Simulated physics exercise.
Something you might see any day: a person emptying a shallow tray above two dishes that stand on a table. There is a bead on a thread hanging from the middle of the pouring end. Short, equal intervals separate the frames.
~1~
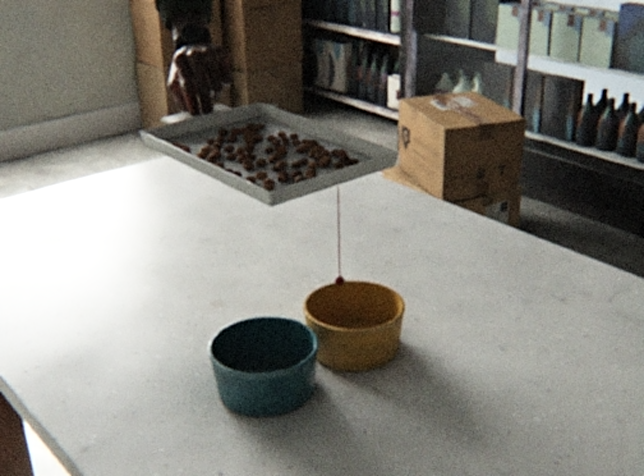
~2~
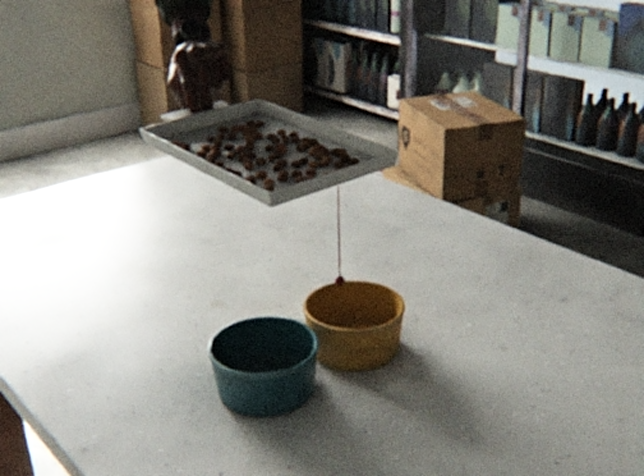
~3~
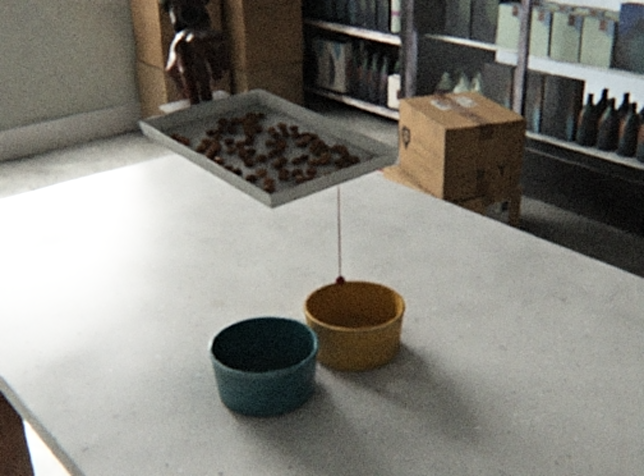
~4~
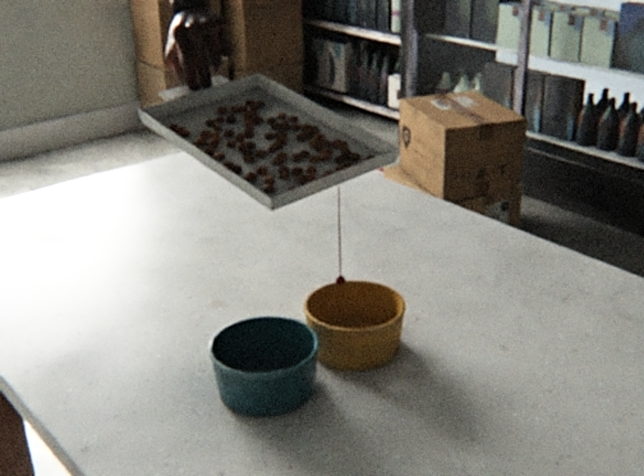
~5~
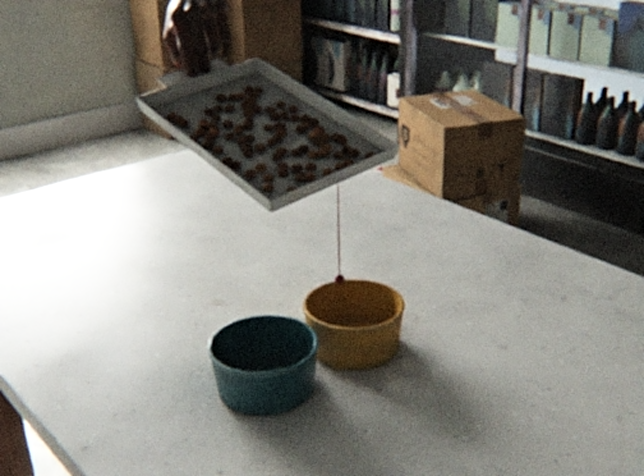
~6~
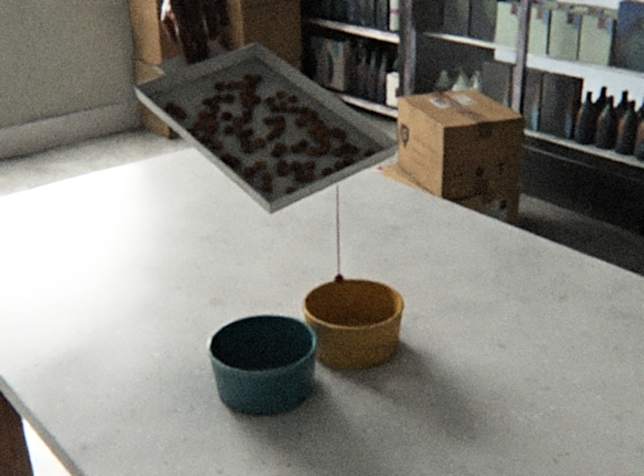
A shallow grey tray of small dark brown pieces, held at its far left end by a dark hand, hangs above a pale table in a room with cardboard boxes and shelves of bottles, seen from slightly above. Below it stand a teal dish at left and a yellow one at right, near a bead on a thread. The hand steadily raises the far end, the near edge dips slightly leftward, and the camera stays still.
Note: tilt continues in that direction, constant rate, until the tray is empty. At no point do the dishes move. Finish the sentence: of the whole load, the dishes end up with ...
... more than half.
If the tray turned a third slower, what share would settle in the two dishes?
I'd say 80 percent or thereabouts.
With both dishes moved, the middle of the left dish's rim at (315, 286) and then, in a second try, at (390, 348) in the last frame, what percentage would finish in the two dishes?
You'd get 0 in a hundred first and 0 in a hundred after that.
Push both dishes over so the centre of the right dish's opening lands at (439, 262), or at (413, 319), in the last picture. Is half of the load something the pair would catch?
Place 1: Lower than half; place 2: Lower than half.
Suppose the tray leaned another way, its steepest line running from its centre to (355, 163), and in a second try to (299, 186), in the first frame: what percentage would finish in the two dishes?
Respectively 10 and 80 in a hundred.
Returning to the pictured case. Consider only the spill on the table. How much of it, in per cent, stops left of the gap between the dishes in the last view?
Near 60 per cent.
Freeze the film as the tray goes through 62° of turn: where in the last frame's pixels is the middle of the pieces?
I'd mark it close to (285, 175).
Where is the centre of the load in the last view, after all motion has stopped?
At about (278, 370), give or take.
Soon, tray tipped steeply; all on the tray.
A while on, tray tipped past a quarter turn; a small part on the tray; about half in the left dish; a stray few in the right dish; a small part outside both; about a quarter in the air.
Towards the end, tray tipped past a quarter turn; about two thirds in the left dish; a small part in the right dish; about a quarter outside both.
Finally, tray tipped past a quarter turn; about two thirds in the left dish; a small part in the right dish; about a quarter outside both.
